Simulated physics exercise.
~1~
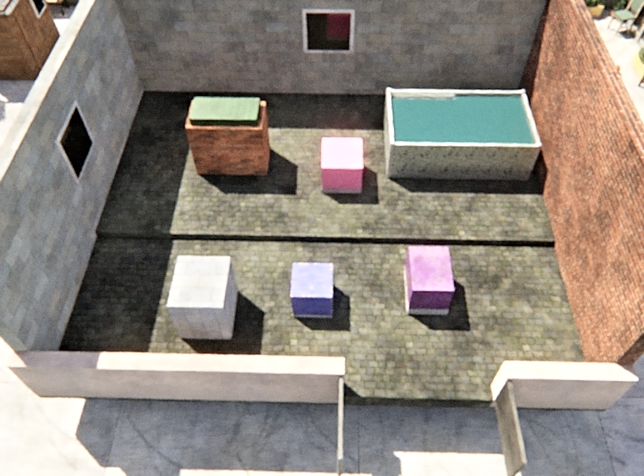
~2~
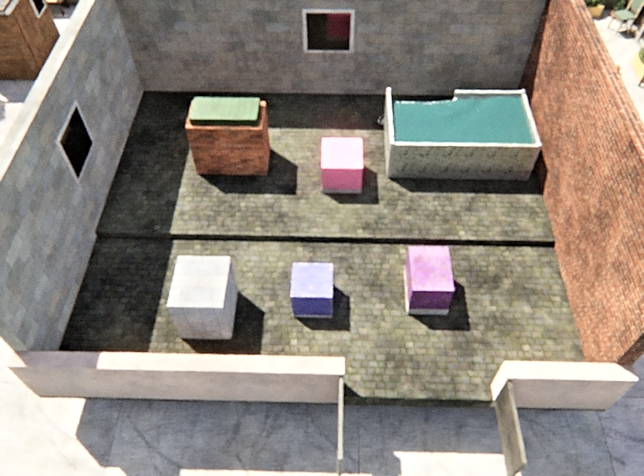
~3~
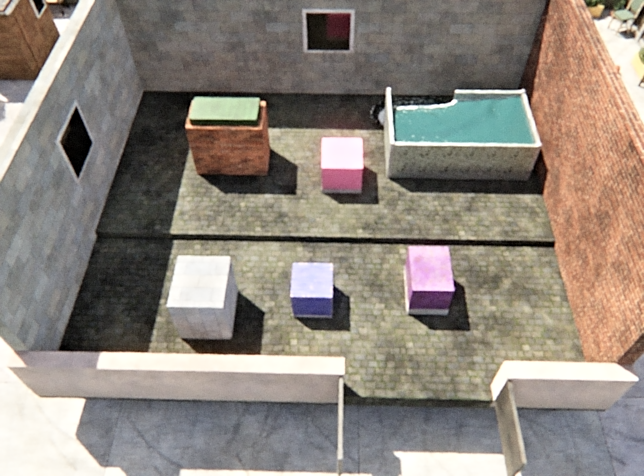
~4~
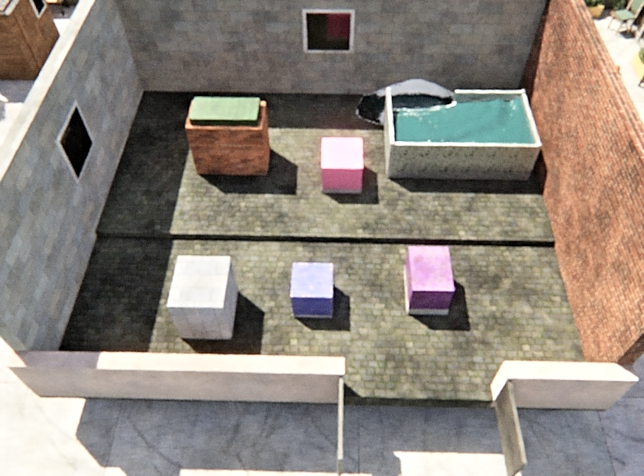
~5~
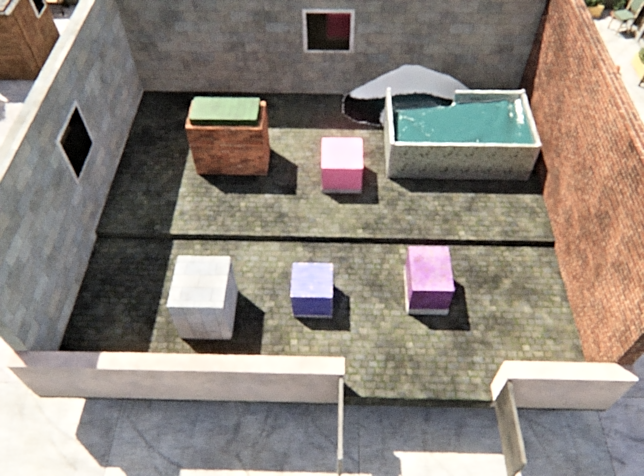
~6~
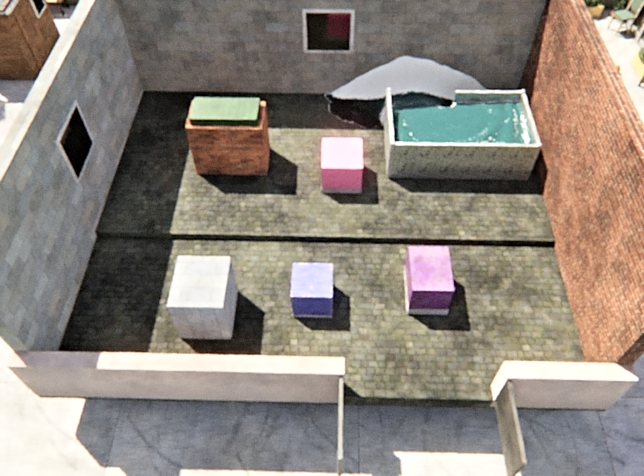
In a walled yard, water pours from a tank's far side and spreads left behind it.
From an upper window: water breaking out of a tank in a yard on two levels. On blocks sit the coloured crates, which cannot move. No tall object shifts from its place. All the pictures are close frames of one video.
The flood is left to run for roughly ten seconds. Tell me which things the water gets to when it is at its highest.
One by one: The purple crate is unaffected by the water, the pink crate is unaffected by the water, the blue crate is affected by the water.
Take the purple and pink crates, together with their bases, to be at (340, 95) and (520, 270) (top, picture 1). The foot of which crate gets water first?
The purple one.
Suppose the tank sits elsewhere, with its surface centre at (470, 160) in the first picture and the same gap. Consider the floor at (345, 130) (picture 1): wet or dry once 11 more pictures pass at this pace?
At that spot: Inundated.
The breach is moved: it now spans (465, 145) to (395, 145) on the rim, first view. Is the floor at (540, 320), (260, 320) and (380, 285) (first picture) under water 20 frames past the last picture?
The first point is swamped, the second swamped, the third swamped.
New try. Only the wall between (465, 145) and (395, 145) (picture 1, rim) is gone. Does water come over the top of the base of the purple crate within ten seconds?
Purple is reached.
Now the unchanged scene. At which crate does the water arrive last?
It would be the one in purple.
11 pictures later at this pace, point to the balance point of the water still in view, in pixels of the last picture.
Centre: Close to (411, 131).
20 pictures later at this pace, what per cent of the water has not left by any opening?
My figure: Some 100 per cent.
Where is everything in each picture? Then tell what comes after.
In the first frame, still water in the tank at (460, 120).
In the second frame, water pours out on the tank's far side and has run to (382, 122).
In the third frame, the front is at a hidden place, out from the gap on the tank's far side.
In the fourth frame, the front is at (369, 96), out from the gap on the tank's far side.
In the fifth frame, the front is at (347, 95), out from the gap on the tank's far side.
In the sixth frame, water pours out on the tank's far side and has run to (330, 95).
A moment on, water covers 15 % of the floor; the purple crate not reached, the pink crate not reached, the blue crate not reached.
Next, water covers 25 % of the floor; the purple crate not reached, the pink crate water round its plinth, the blue crate not reached.
Then, water covers 45 % of the floor; the purple crate not reached, the pink crate water round its plinth, the blue crate water round its plinth.
Later, water covers 75 % of the floor; the purple crate water round its plinth, the pink crate water round its plinth, the blue crate water round its plinth.
In the end, water covers 85 % of the floor; the purple crate stayed above the water, the pink crate stayed above the water, the blue crate was topped.
